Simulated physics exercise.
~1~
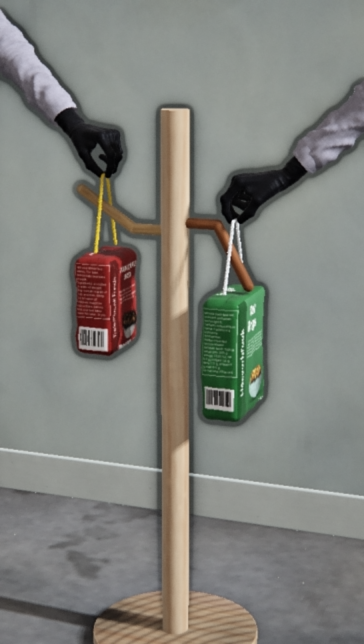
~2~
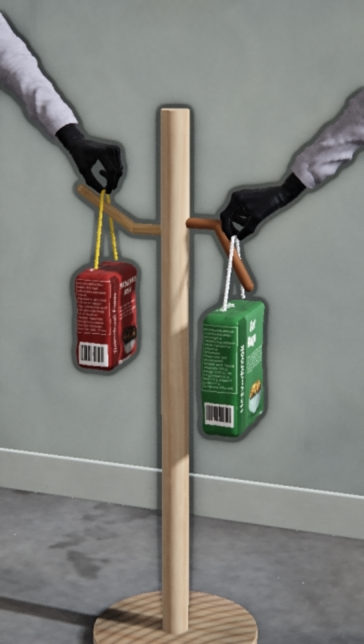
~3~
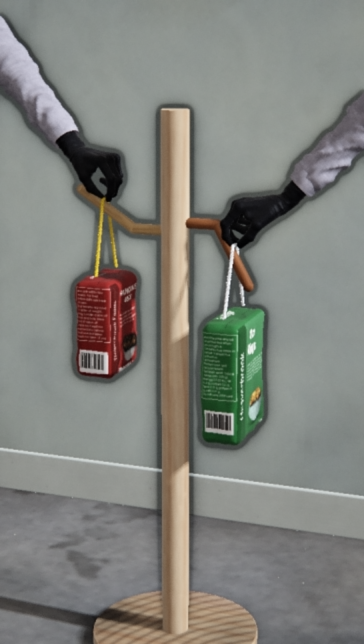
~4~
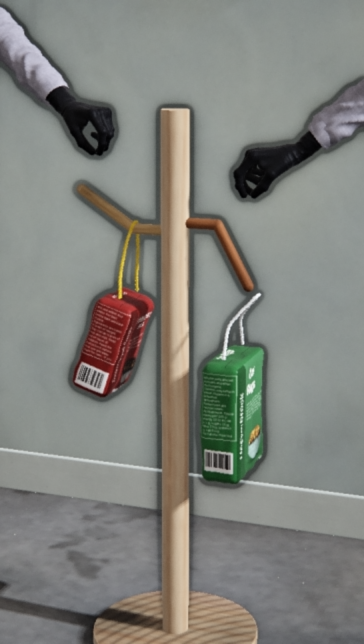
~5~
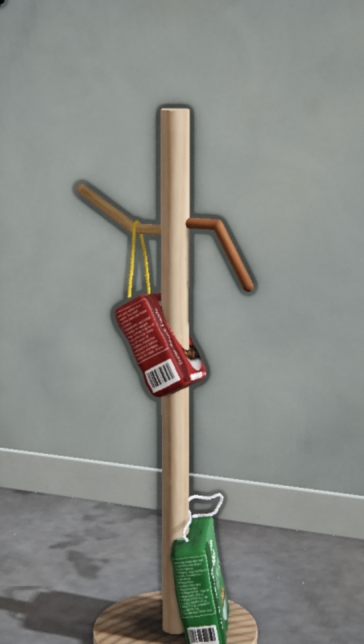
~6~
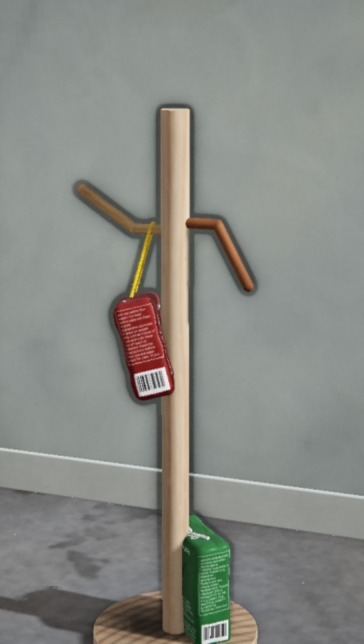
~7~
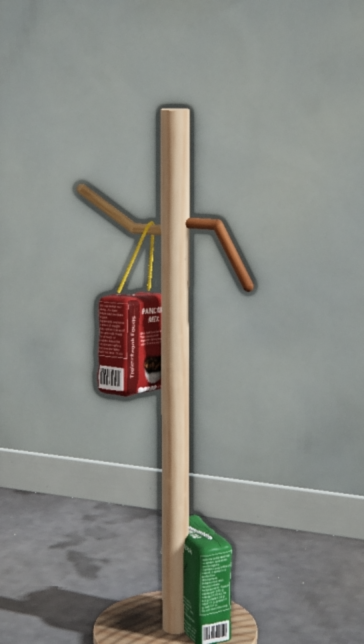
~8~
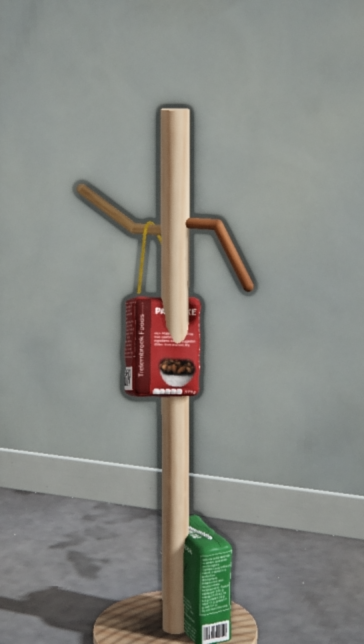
To begin with, two black-gloved hands hold a red sack and a green sack by their loops beside a wooden post with a bent peg on each side. The hands lower the sacks together, bringing the red one's yellow loop over the left peg and the green one's white loop to the right peg. Then both hands let go and draw back. The red sack's loop settles near the post, while the green sack slips off the down-sloping right peg and drops to the base. The red sack swings and twists, and ends still hanging, with the green sack resting below.
